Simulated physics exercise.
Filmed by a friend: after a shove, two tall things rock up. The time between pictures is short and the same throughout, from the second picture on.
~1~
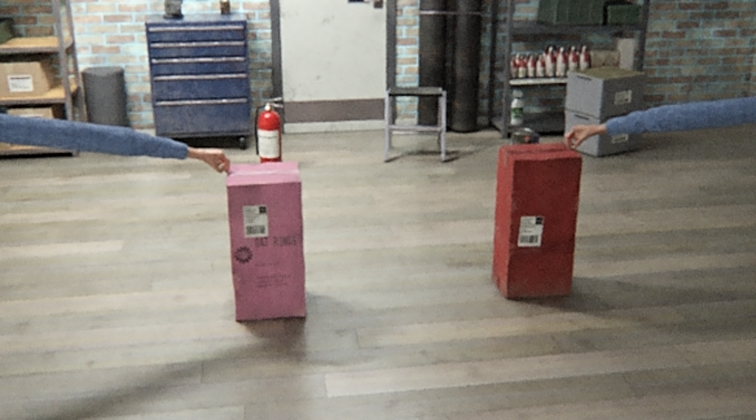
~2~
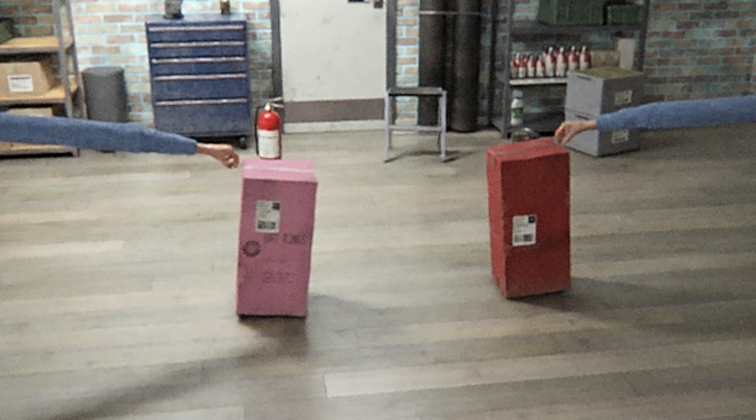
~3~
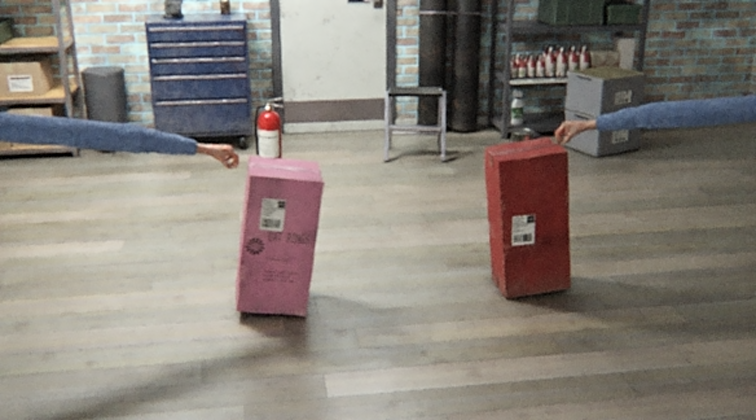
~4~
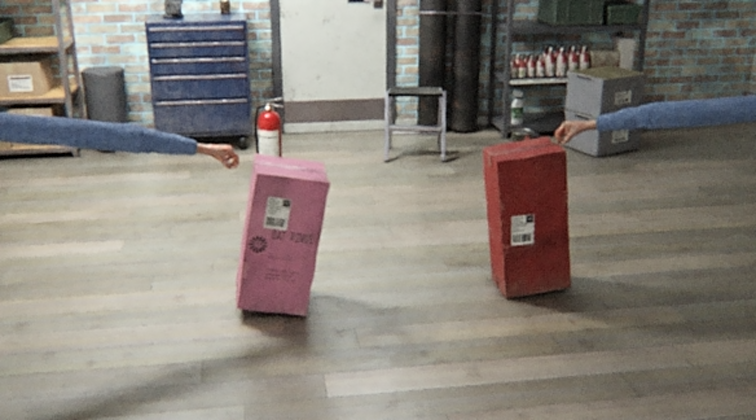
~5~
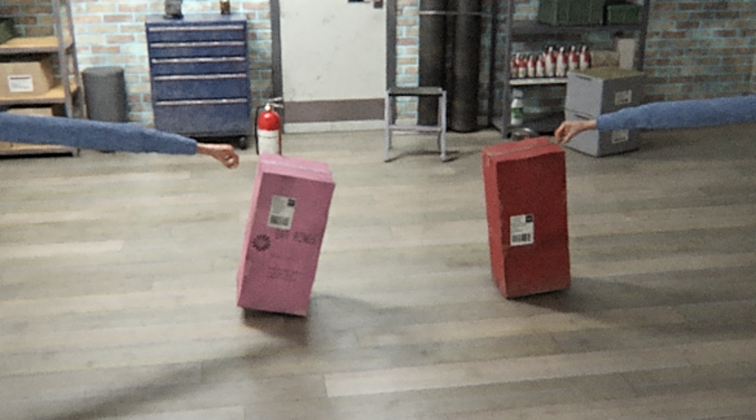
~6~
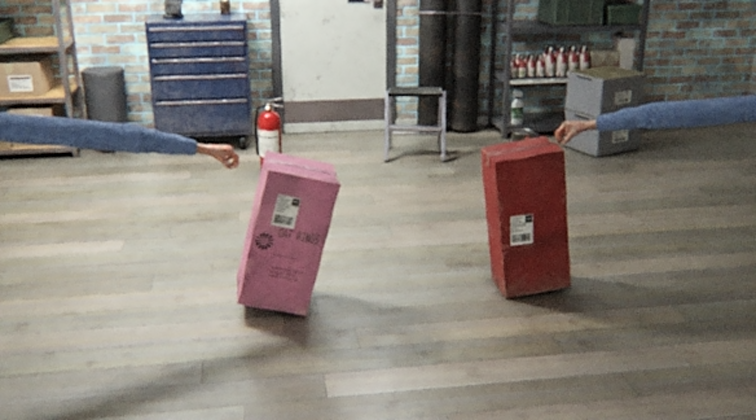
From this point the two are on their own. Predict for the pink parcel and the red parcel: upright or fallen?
Result: Pink parcel: Fallen; red parcel: Standing.
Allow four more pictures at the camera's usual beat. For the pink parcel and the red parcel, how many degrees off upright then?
Estimated tilts, in order: About 20° then about 8°.
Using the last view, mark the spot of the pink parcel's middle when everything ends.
Its middle settles around (378, 266) in the last picture.
Then, 0.38 s past the last view, pink parcel 47° off upright near (329, 233); red parcel 3° off upright near (539, 218).
Finally, the pink parcel goes down on its side, near (378, 266); the red parcel returns to its base, near (535, 220).
